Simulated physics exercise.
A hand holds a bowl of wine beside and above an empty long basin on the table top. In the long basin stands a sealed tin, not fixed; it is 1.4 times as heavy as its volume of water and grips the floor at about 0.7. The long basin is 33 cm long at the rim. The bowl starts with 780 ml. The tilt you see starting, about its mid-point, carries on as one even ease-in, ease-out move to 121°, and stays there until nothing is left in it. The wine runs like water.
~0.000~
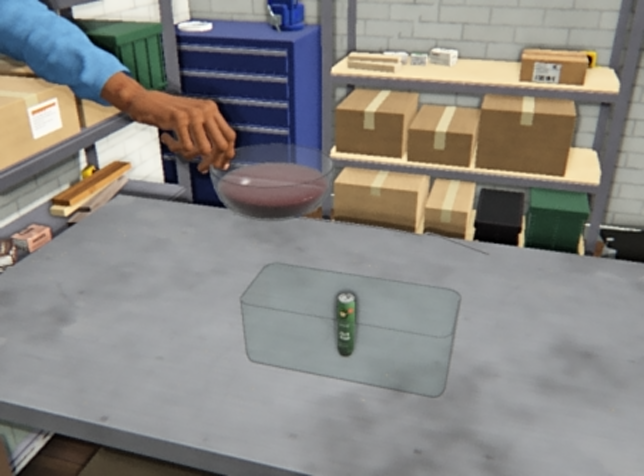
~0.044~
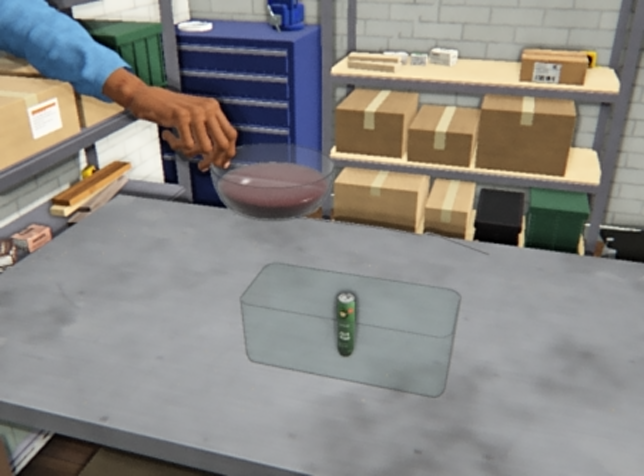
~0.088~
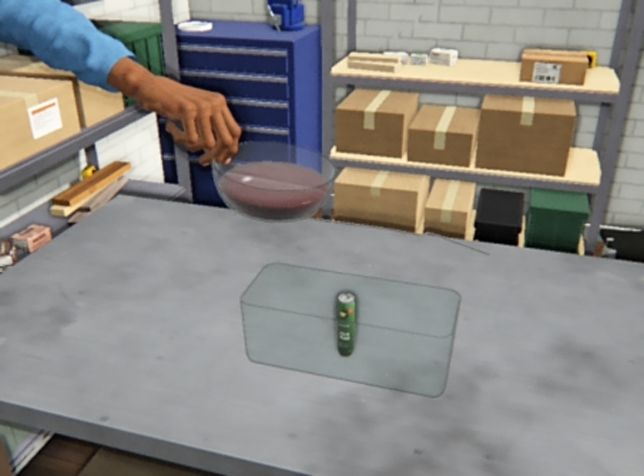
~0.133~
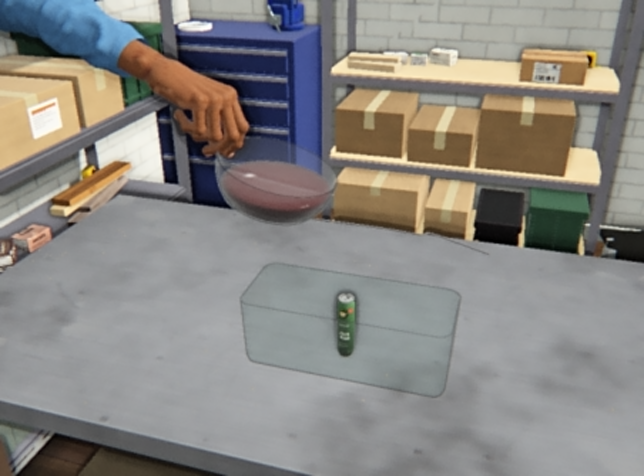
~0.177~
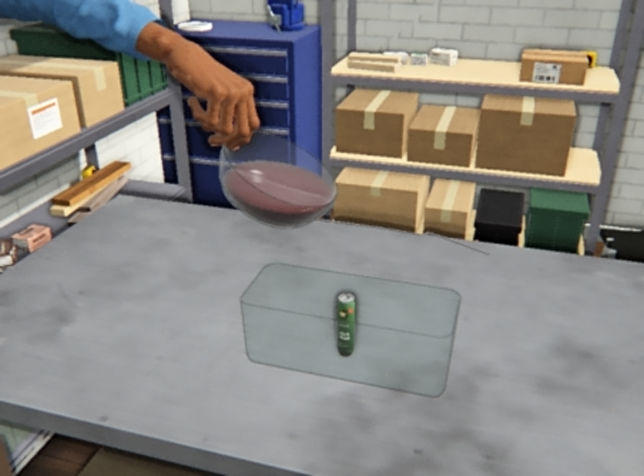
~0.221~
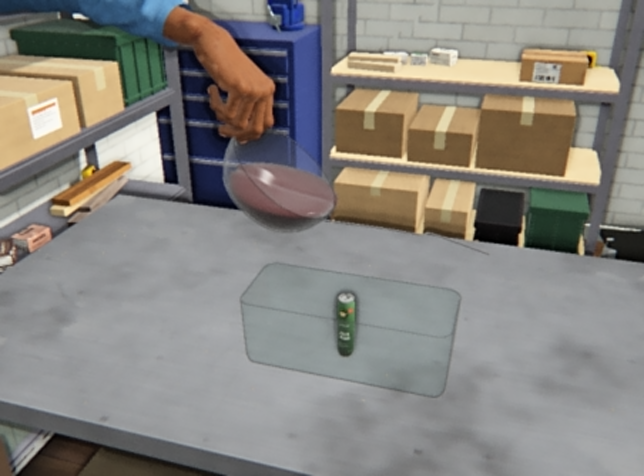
The video shows a hand holding a clear bowl of dark red liquid above a grey table with a long transparent basin and a small green tin, first almost level, then tilting the bowl steadily to the right.
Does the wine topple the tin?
The tin stays up.
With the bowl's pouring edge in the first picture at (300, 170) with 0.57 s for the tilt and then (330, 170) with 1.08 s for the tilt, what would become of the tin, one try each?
First it falls; then it stays up.
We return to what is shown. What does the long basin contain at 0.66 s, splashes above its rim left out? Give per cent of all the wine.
Some 90 per cent.
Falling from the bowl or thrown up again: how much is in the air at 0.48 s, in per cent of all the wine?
About 42 per cent.
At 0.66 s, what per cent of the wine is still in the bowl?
About 0 per cent.
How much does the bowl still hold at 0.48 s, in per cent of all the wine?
About 2 per cent.
Then, 0.48 s in, the tilt is 113° and 2 per cent is still to pour; the tin stands where it began.
Then, 0.66 s in, the tilt is 121° and 0 per cent is still to pour; the tin stands 1 cm from where it began.
Then, 0.86 s in, the tilt is 121° and 0 per cent is still to pour; the tin stands where it began.
Then, 1.07 s in, the tilt is 121° and 0 per cent is still to pour; the tin stands where it began.
Finally, the tin stands where it began.
